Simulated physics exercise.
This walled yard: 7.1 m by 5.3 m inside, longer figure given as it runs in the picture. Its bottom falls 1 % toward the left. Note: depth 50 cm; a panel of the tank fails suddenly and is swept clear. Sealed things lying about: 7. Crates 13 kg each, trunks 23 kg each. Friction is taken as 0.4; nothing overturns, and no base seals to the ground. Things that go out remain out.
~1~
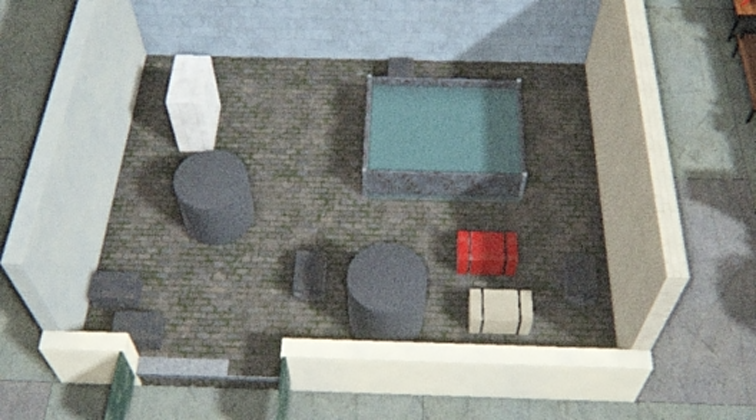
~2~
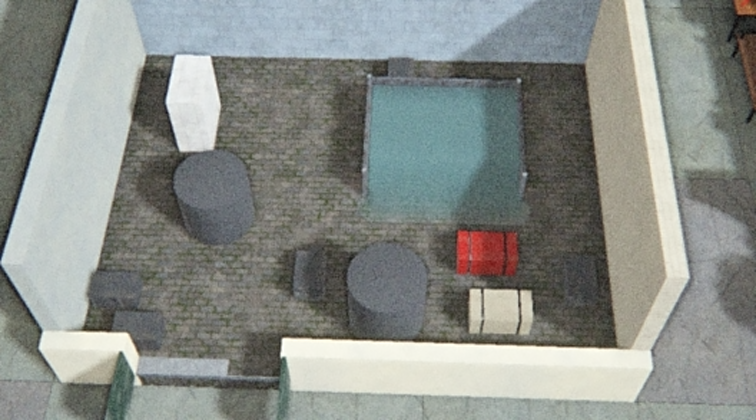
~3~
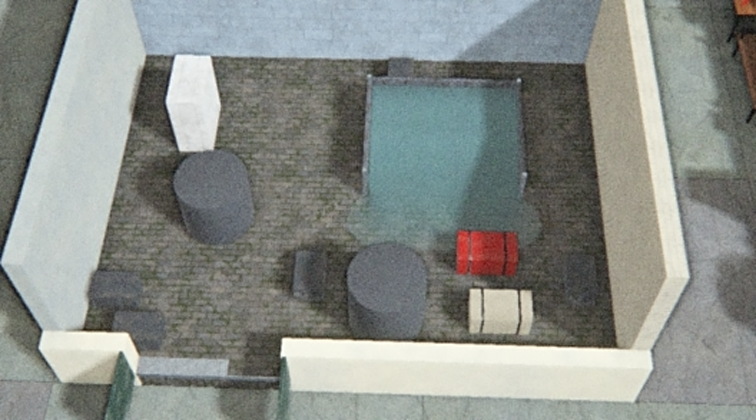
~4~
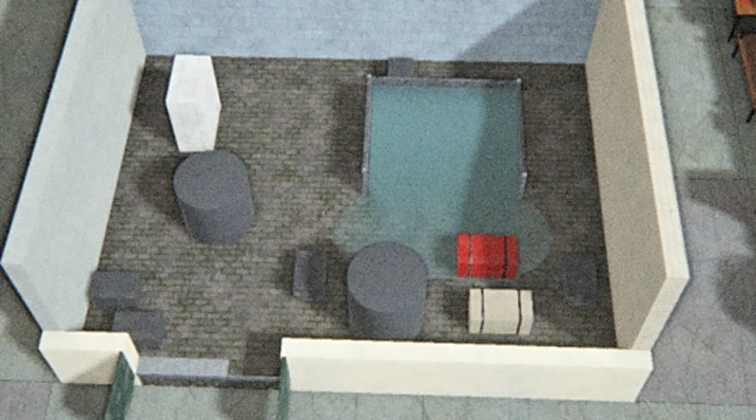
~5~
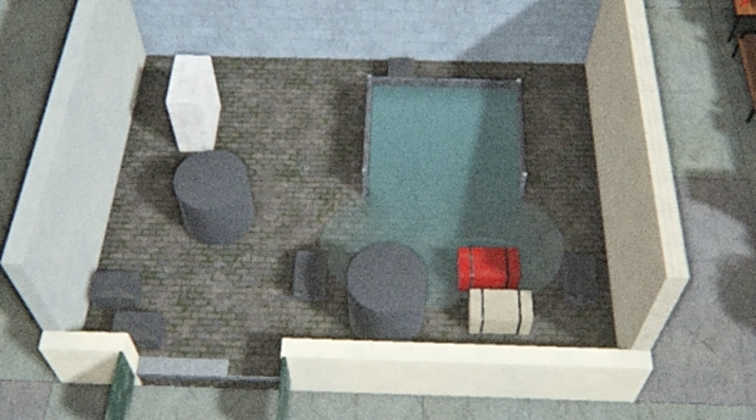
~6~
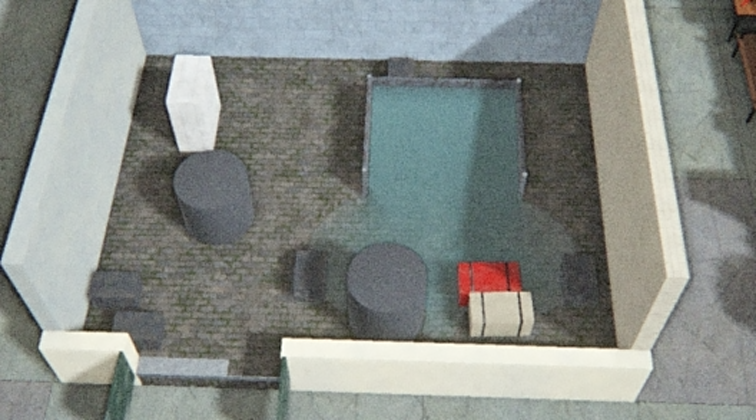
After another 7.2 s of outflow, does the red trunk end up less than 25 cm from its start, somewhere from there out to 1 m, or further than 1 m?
It is set to wind up a long distance off.
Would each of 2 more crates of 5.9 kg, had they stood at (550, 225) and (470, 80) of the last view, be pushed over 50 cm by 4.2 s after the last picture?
So that's across the line and then behind the line.
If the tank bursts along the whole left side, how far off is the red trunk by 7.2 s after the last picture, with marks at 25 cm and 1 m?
With that failure, the red trunk remains in position.
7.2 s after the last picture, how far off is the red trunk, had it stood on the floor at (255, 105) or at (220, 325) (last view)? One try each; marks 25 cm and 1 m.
Well, the first time it keeps still, and the second time it covers a big distance.
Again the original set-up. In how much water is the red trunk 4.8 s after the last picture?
Near 7 cm deep.
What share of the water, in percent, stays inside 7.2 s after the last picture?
I'd say some 88 percent hasn't gone yet.
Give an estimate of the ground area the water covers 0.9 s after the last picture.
Roughly 15 m2 of it is wet.
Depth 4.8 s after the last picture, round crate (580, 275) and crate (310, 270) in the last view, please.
Some 14 cm at the first, some 9 cm at the second.
Then, 0.9 s after the last picture the red trunk is near (496, 303), 0.9 m from its start, afloat; 0 of 7 are out; 2 afloat.
Then, 2.8 s after the last picture the red trunk is near (552, 241), 0.9 m from its start, afloat; 0 of 7 are out; 4 afloat.
Then, 4.8 s after the last picture the red trunk is near (538, 83), 3.1 m from its start, aground; 0 of 7 are out; 5 afloat.
Then, 7.2 s after the last picture the red trunk is near (501, 73), 3.2 m from its start, aground; 1 of 7 are out; 3 afloat.
